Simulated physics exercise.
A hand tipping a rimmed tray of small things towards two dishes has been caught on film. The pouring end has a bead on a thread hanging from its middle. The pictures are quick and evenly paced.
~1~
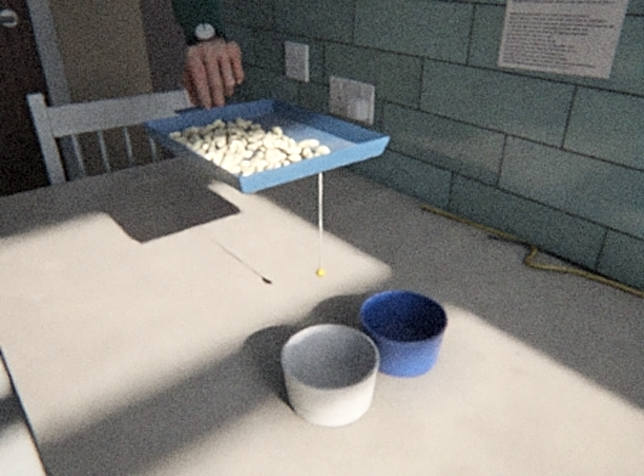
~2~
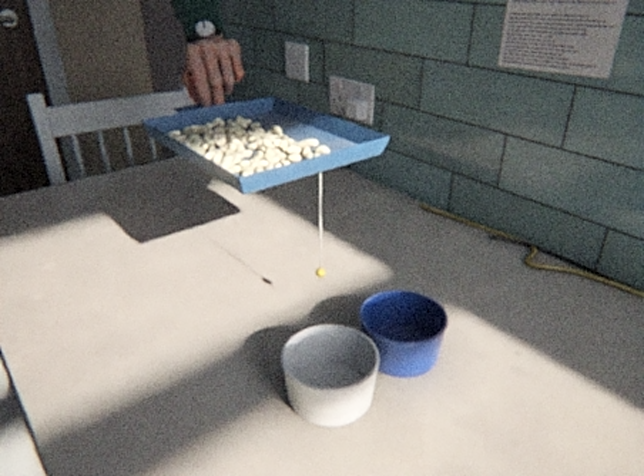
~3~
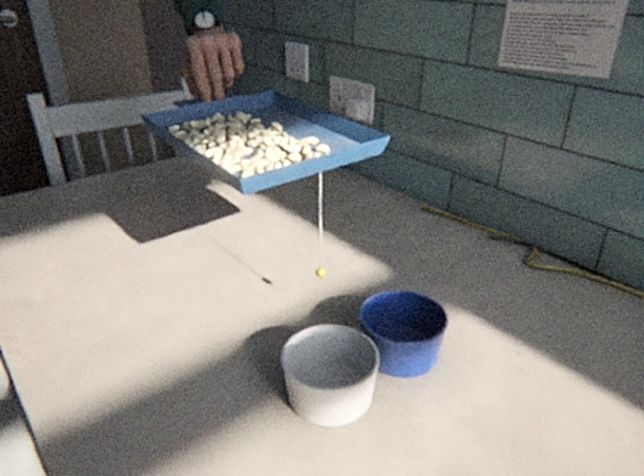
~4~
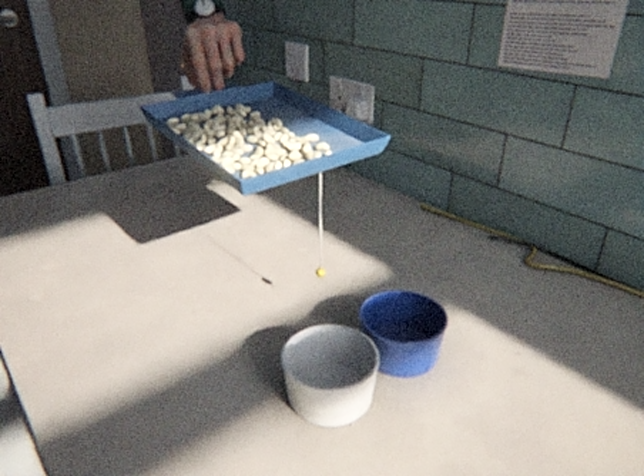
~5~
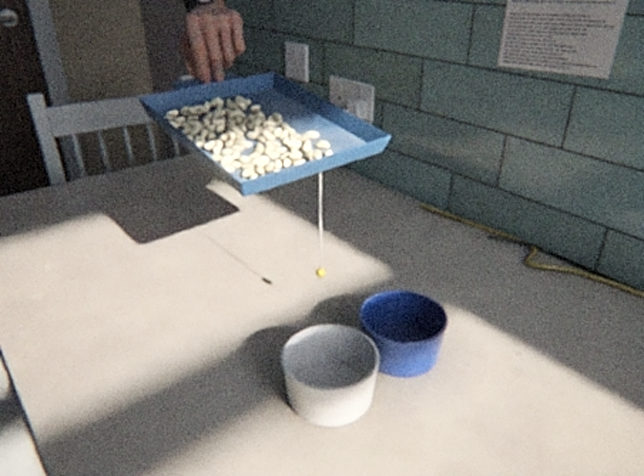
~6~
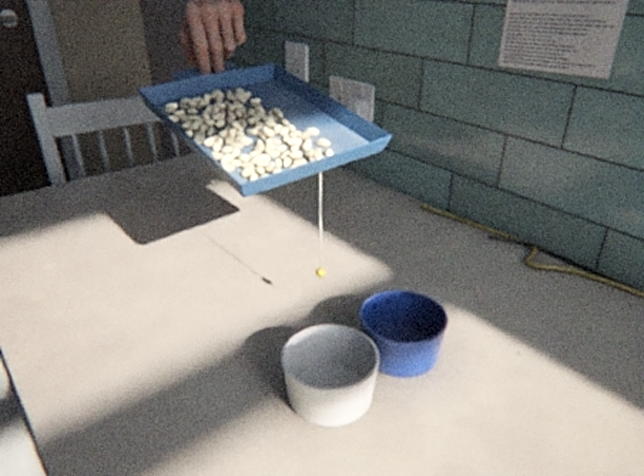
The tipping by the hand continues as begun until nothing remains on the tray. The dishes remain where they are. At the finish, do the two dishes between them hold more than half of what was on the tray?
No.
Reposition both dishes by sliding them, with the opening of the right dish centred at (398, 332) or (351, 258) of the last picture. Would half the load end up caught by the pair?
Taking the places in turn, it's shy of half and then shy of half.
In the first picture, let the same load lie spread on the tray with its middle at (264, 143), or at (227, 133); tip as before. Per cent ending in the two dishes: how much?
Estimate: 30 % first, 20 % second.
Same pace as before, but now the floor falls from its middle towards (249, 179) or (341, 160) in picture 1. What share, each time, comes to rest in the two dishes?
Somewhere close to 0 % the first time, 10 % the second.
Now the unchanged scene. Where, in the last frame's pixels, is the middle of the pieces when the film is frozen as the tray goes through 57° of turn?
In the last view, the load is centred near (270, 126).
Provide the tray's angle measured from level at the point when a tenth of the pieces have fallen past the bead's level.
Around 100° of tilt.
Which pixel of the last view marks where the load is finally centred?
Centre at rest, last view: Approx. (298, 369).
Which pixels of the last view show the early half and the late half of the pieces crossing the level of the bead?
Around (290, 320) first; around (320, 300) second.
Shortly afterwards, tray tipped steeply; the whole lot on the tray.
Next, tray tipped right over; the bulk on the tray; only a few outside both; near a quarter in the air.
Some moments later, tray tipped past a quarter turn; near a quarter in the left dish; a little in the right dish; the bulk outside both.
In the end, tray tipped past a quarter turn; near a quarter in the left dish; a little in the right dish; the bulk outside both.
